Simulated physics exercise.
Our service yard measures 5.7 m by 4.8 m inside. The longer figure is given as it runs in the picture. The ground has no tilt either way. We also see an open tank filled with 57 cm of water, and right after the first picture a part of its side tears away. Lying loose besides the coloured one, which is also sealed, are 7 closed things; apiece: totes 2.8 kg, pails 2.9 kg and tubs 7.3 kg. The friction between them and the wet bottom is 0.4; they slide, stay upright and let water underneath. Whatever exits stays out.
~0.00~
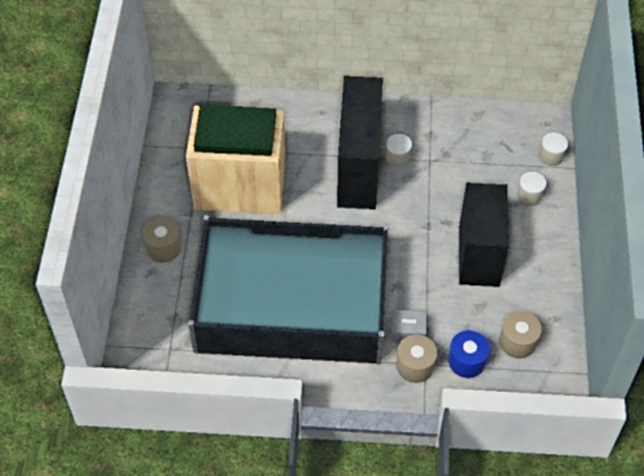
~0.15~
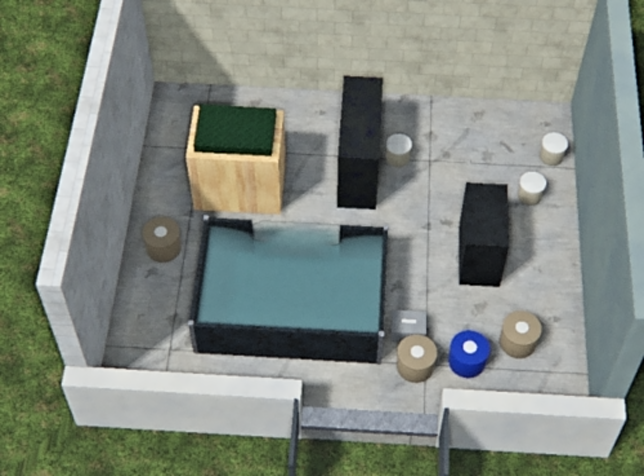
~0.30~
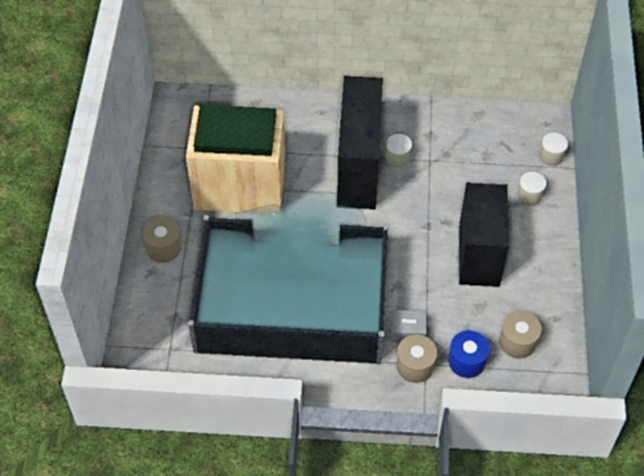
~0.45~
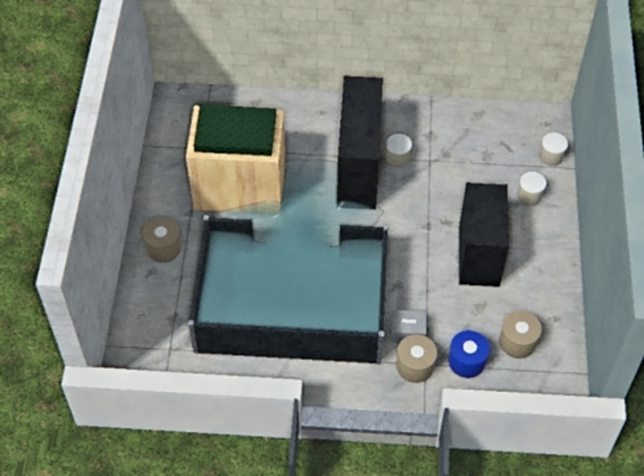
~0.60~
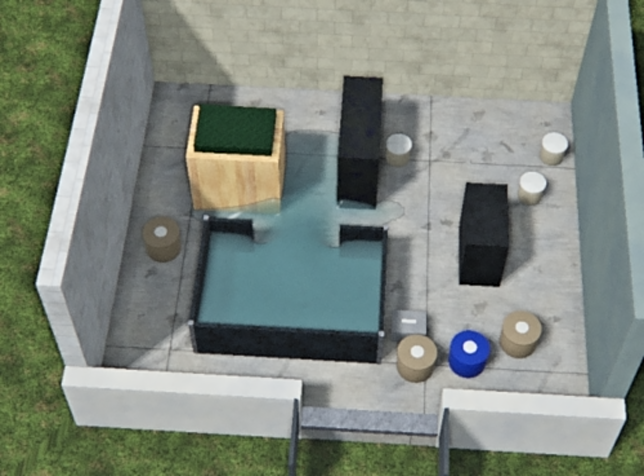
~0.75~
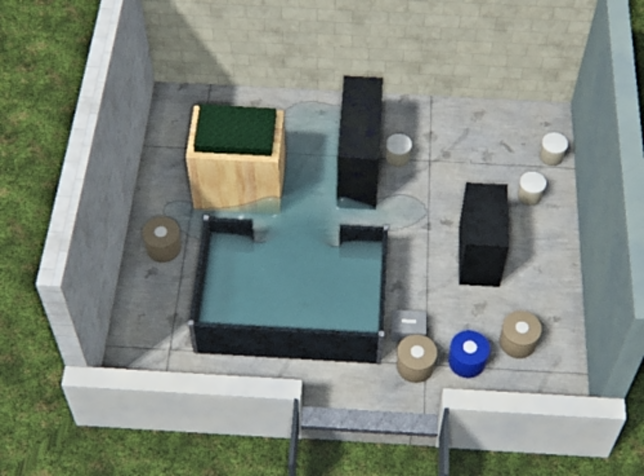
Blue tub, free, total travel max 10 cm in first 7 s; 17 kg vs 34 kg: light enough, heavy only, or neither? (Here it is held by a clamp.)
Light enough.
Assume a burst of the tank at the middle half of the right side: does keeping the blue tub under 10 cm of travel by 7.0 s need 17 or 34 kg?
So both picks fail.
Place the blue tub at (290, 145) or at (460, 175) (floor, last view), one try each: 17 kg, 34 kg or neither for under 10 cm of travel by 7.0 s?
Try 1: Both insufficient. Try 2: Lesser mass sufficient.
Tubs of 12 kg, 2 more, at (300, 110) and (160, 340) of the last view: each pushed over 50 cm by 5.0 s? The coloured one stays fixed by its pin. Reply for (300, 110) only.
Answer: Over.
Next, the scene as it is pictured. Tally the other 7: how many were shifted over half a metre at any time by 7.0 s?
I make it 3.
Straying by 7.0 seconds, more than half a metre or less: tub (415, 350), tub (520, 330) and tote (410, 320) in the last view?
Shift vs threshold, in turn: Stays inside / stays inside / stays inside.
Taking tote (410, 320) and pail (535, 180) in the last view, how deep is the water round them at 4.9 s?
About 5 and 3 cm.
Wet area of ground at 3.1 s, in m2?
Flooded: Near 19 m2.
After 1.4 s the blue tub would be 0 cm from its start with 17 kg and 0 cm from its start with 34 kg; 0 cm of water round it then.
After 3.1 s the blue tub would be 0 cm from its start with 17 kg and 0 cm from its start with 34 kg; 2 cm of water round it then.
After 4.9 s the blue tub would be 0 cm from its start with 17 kg and 0 cm from its start with 34 kg; 3 cm of water round it then.
After 7.0 s the blue tub would be 0 cm from its start with 17 kg and 0 cm from its start with 34 kg; 5 cm of water round it then.
